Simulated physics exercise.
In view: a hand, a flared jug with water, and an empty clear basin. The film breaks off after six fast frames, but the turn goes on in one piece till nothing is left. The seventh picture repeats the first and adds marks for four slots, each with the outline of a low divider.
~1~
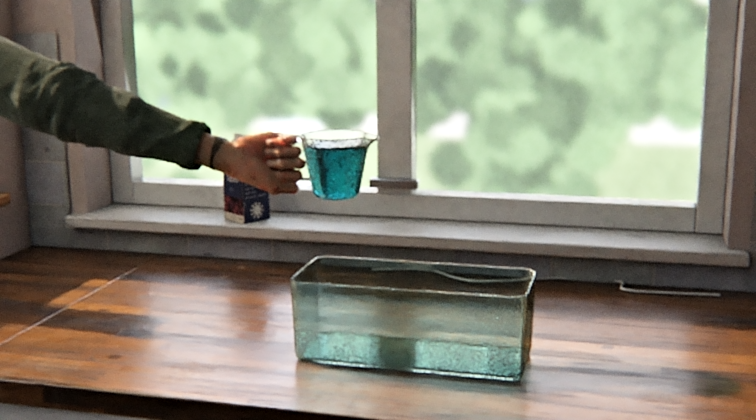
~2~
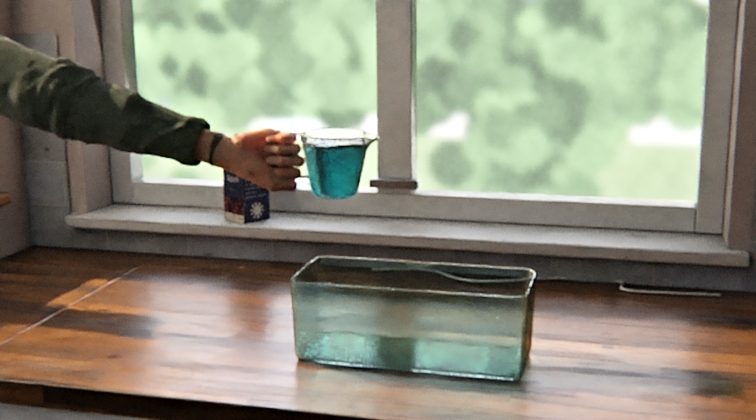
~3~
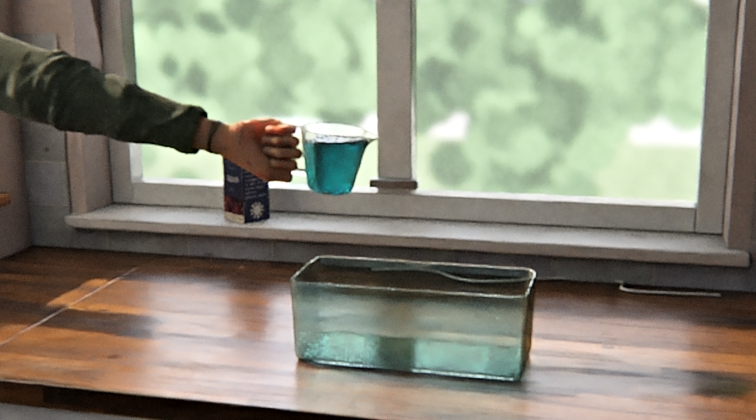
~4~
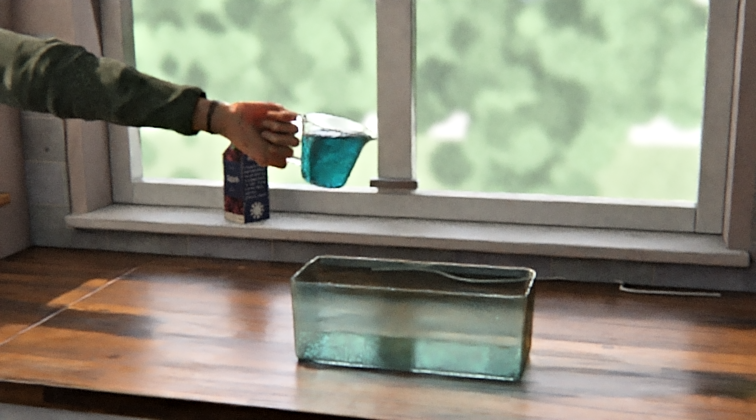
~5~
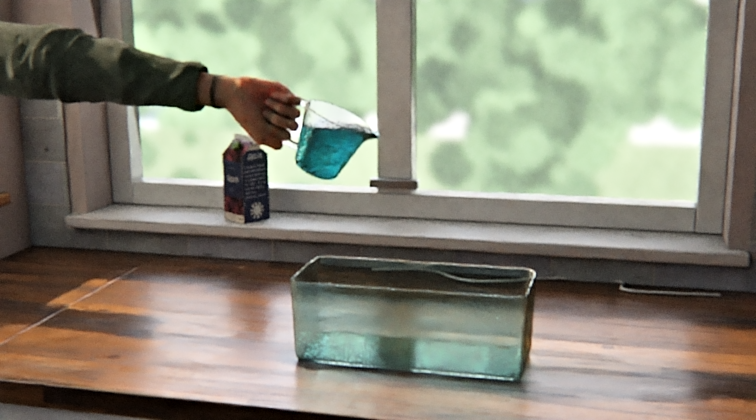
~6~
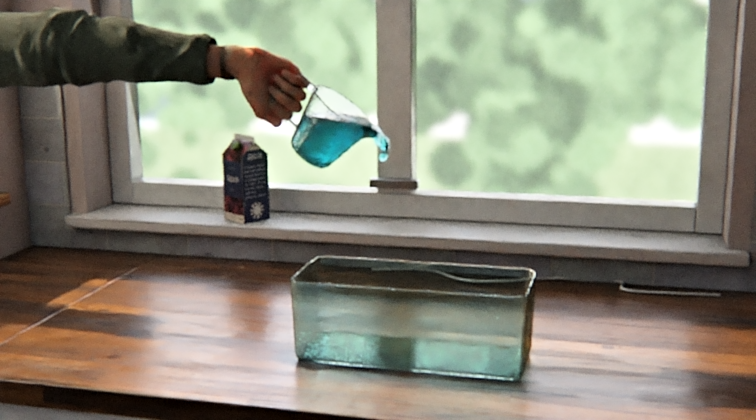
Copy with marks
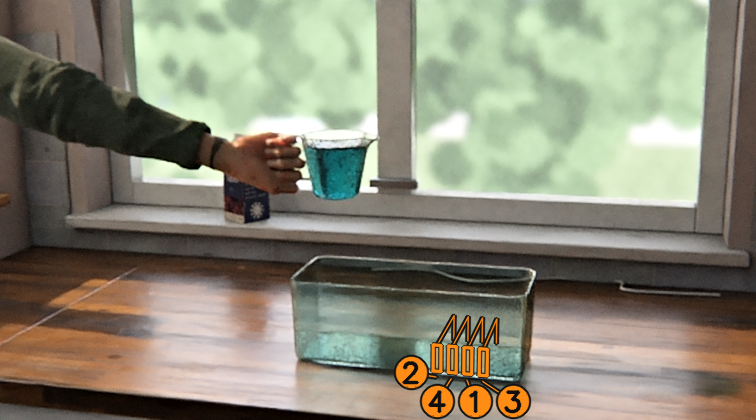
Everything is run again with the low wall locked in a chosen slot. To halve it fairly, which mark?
Go for 4.
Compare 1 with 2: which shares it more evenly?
That is place 2.
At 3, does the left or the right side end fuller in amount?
The left one.
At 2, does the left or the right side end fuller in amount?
The right side.
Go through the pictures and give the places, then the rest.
Upright, lip at (378, 138); basin from (296, 358) to (524, 379); nothing has left yet, in the first frame.
Upright, lip at (378, 138); nothing has left yet, in the second frame.
Tipped about 7°, lip at (378, 138); nothing has left yet, in the third frame.
Tipped about 15°, lip at (377, 138); nothing has left yet, in the fourth frame.
Tipped about 26°, lip at (377, 138); nothing has left yet, in the fifth frame.
Tipped about 38°, lip at (376, 137); water is over the lip, down to (382, 159), in the sixth frame.
On the marked copy, 1 at (466, 379); 2 at (436, 377); 3 at (482, 381); 4 at (451, 378).
With 1, about 87 % ends left of the wall and 8 % right of it; 4 % is lost outside.
With 2, about 20 % ends left of the wall and 78 % right of it; 3 % is lost outside.
With 3, about 86 % ends left of the wall and 8 % right of it; 6 % is lost outside.
With 4, about 53 % ends left of the wall and 43 % right of it; 4 % is lost outside.
